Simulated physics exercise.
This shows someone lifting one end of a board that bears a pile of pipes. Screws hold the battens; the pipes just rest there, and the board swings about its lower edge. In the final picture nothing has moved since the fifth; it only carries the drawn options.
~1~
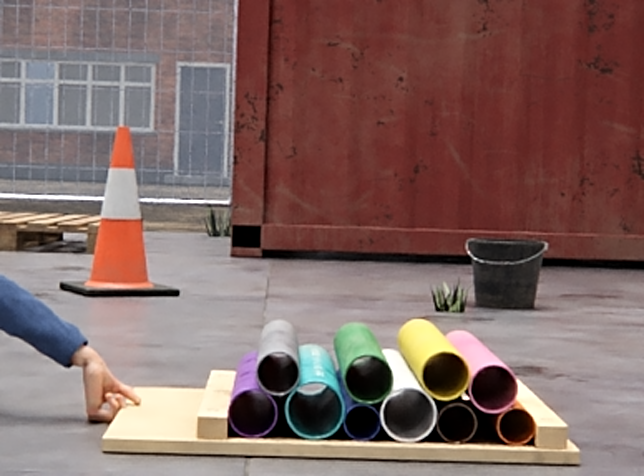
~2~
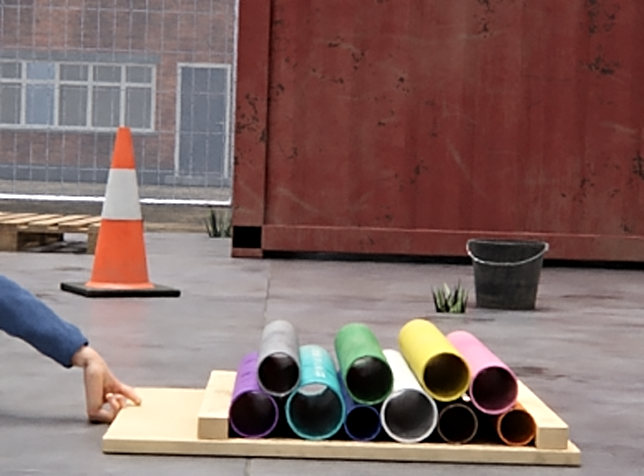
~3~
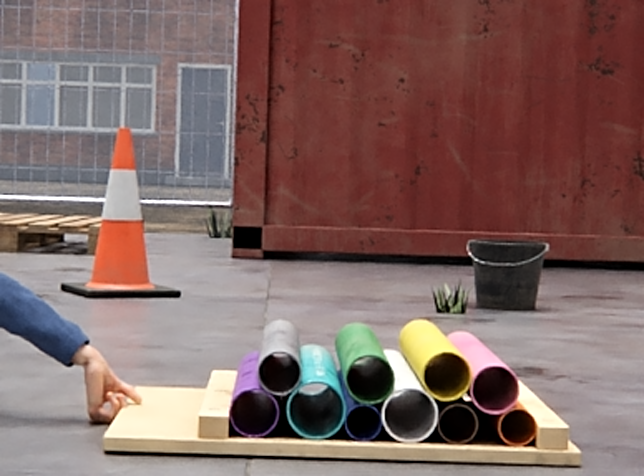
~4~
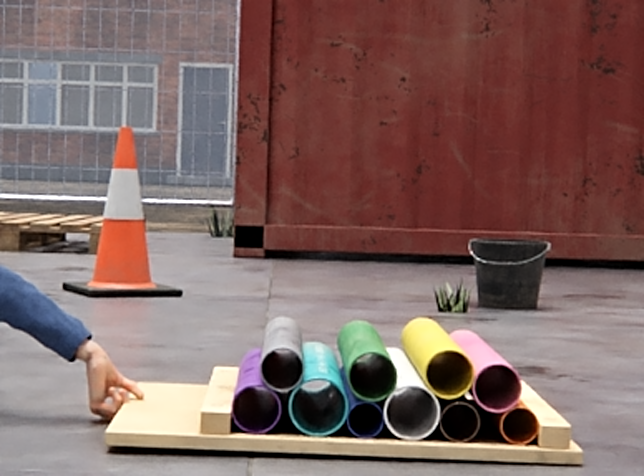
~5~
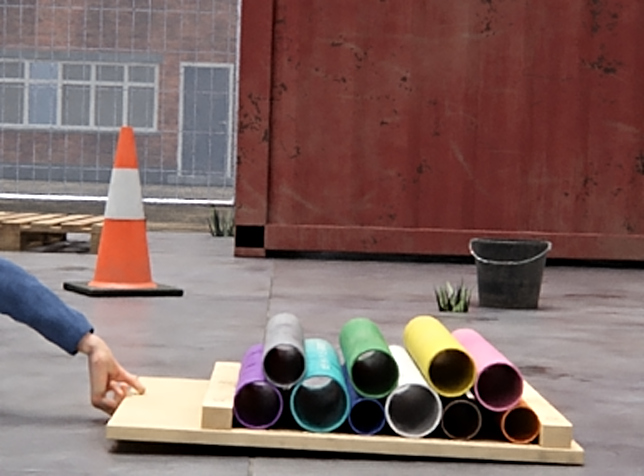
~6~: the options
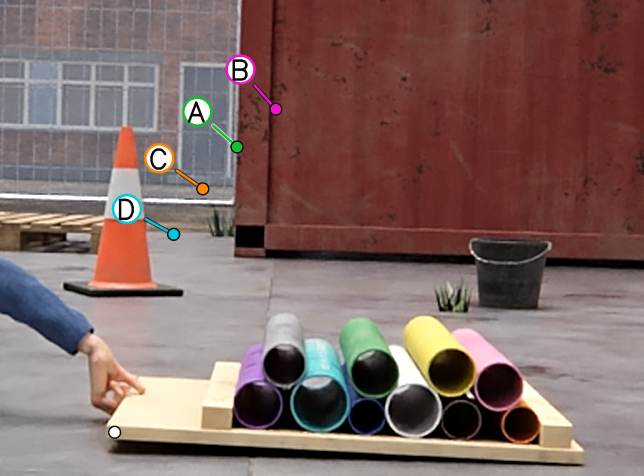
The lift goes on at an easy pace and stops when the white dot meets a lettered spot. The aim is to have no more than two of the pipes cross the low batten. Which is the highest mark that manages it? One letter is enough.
The last mark within the limit is A.
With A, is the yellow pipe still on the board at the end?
The yellow pipe: No.
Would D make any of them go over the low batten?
Yes.
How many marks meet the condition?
The number is three.
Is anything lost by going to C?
At C: Yes.
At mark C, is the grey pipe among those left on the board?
Yes, with C.
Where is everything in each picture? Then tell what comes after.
The first frame shows pink pipe (494, 389); yellow pipe (445, 375); grey pipe (278, 373).
The second frame shows grey pipe (279, 373); board (337, 412).
The third frame shows board (338, 412); purple pipe (254, 413); grey pipe (280, 373).
The fourth frame shows board (339, 409); purple pipe (256, 409); turquoise pipe (318, 407).
The fifth frame shows board (341, 406); purple pipe (258, 405); turquoise pipe (320, 403).
On the copy, A at (237, 147); B at (276, 109); C at (203, 189); D at (173, 234); the white dot at (115, 432).
On A. First, board at 21°.
Then, board at 39°.
Finally, board at 40°, two over the low batten (pink, yellow).
By contrast, B four over the low batten (green, pink, yellow, grey); C two over the low batten (pink, yellow); D two over the low batten (pink, yellow).
